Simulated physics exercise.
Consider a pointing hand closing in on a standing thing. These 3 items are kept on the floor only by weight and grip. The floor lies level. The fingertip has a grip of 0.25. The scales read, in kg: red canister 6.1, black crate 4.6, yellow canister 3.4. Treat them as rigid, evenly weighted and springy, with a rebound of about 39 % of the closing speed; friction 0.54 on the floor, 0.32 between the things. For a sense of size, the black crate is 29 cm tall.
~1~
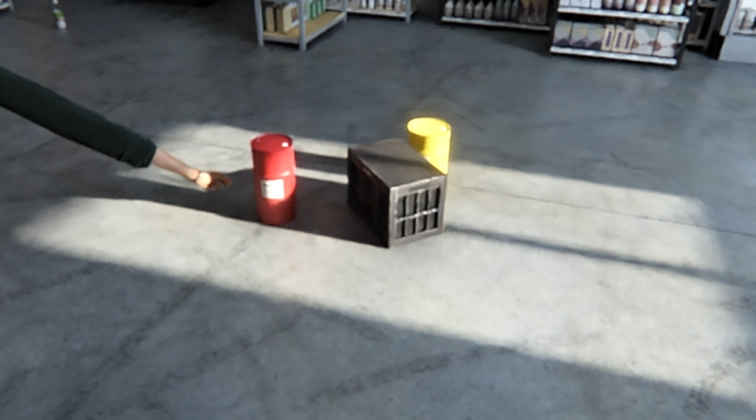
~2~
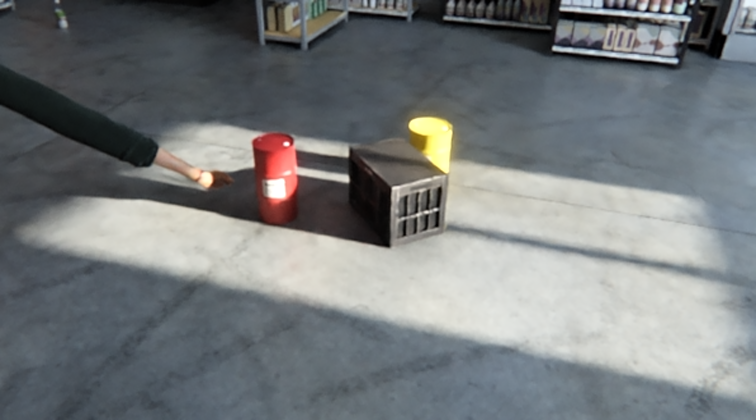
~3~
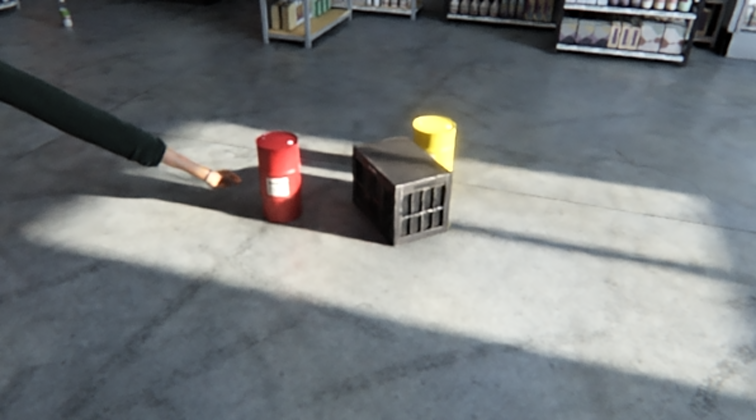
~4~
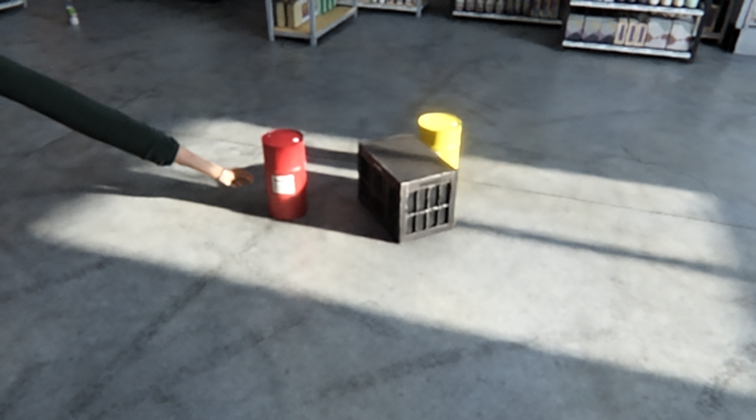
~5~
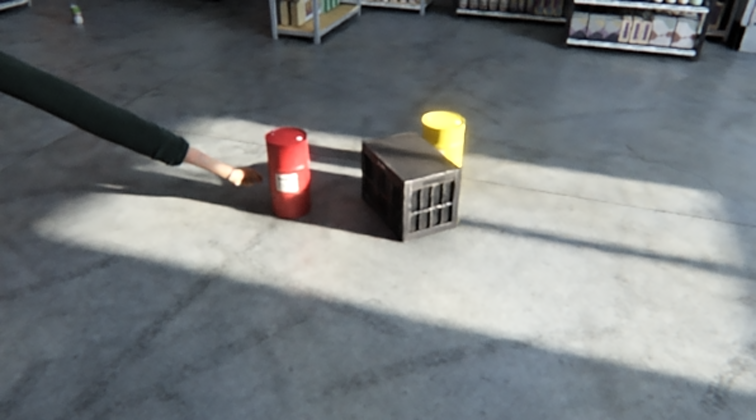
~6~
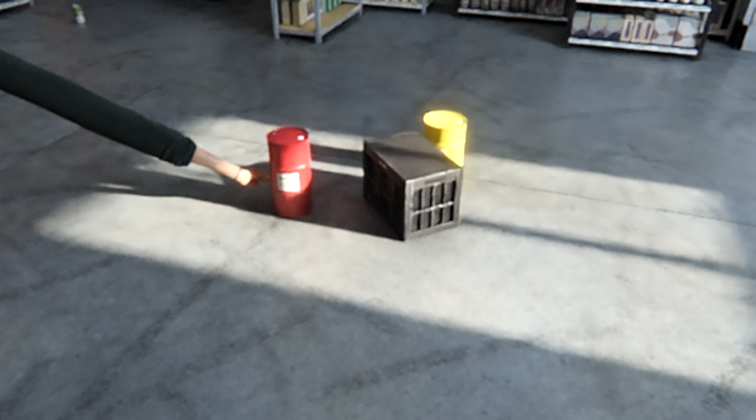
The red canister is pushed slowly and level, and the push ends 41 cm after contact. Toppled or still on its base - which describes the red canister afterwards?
Still on its base.
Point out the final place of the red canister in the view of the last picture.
Roughly (378, 191).
Then, 0.30 s after the last picture, 22 cm of travel; red canister slid 9 cm near (311, 176).
Then, 0.70 s after the last picture, 37 cm of travel; red canister slid 24 cm near (342, 182).
Then, 1.10 s after the last picture, 51 cm of travel; red canister slid 38 cm near (373, 189); black crate slid 3 cm.
At rest, not toppled but over 14 cm from the start, red canister; the other 2 in place, give or take 14 cm. Seen from the same camera at the end, red canister near (378, 191).
